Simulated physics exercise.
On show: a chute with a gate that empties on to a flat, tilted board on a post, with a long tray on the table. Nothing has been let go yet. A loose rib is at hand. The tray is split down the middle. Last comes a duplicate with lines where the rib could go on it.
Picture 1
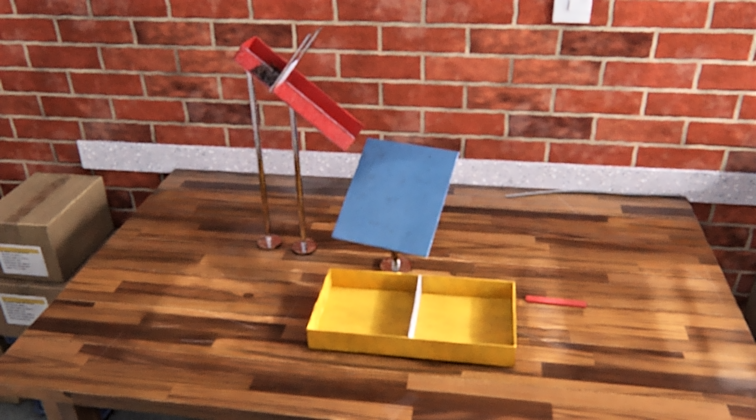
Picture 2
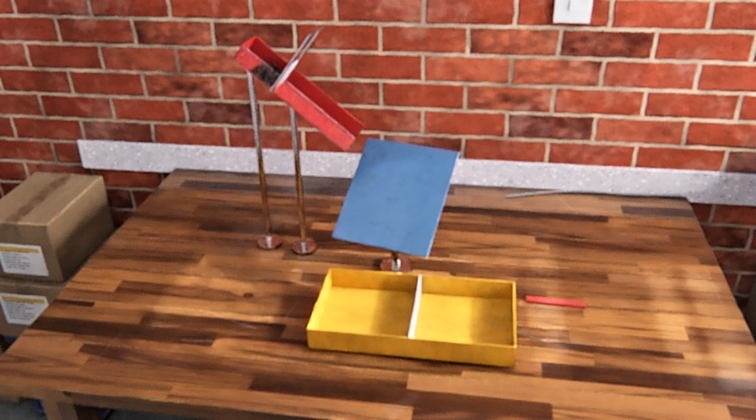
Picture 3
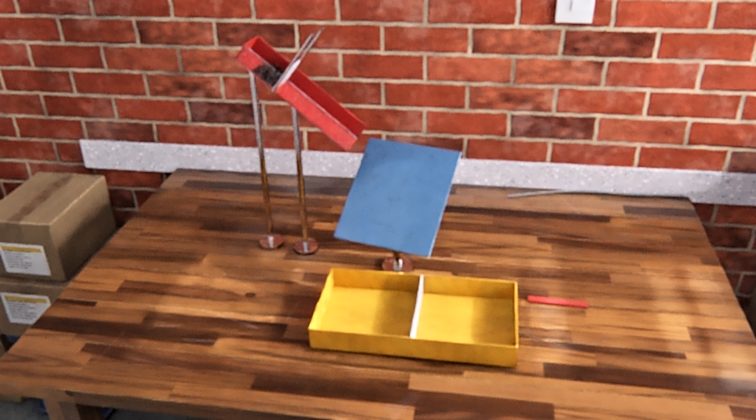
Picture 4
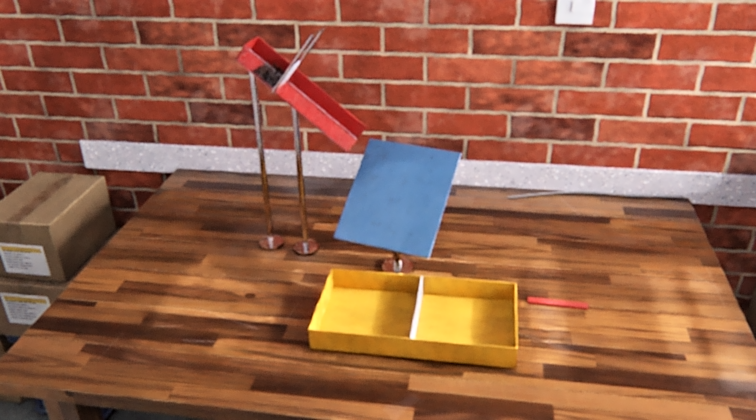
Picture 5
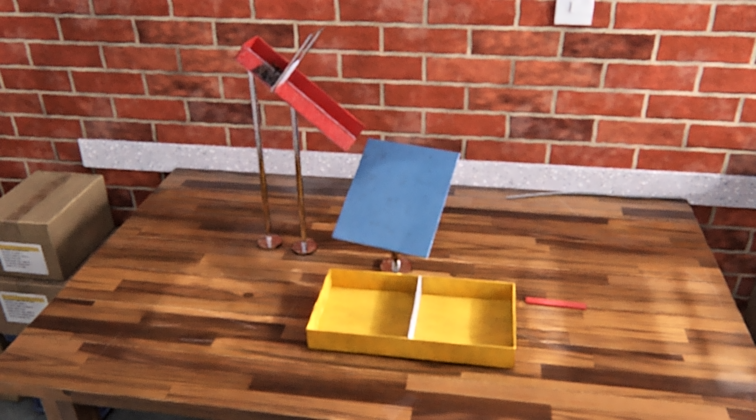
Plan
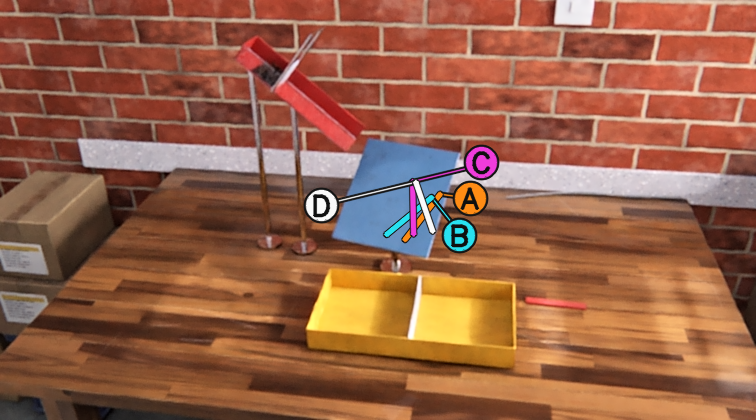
On a striped wooden tabletop before a red brick wall, seen from slightly above, cardboard boxes sit off to the left. A red chute on two thin metal posts slants down to the right with dark contents near its upper end, above a tilted blue board on a short post, a divided yellow tray in front and a thin red strip at right. Nothing on the table moves; only the view shifts very slightly.
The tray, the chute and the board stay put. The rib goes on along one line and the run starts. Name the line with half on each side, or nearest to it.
Use line D.
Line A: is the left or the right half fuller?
The left half.
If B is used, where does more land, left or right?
The left half.
On the marked copy, line A from (440, 194) to (405, 239); line B from (431, 197) to (386, 234); line C from (412, 181) to (413, 234); line D from (415, 182) to (432, 231).
With A, of what is caught, the whole lot in the left half, none at all in the right.
With B, of what is caught, the bulk in the left half, a small share in the right.
With C, of what is caught, all but a few in the left half, a small share in the right.
With D, of what is caught, close to half in the left half, close to half in the right.
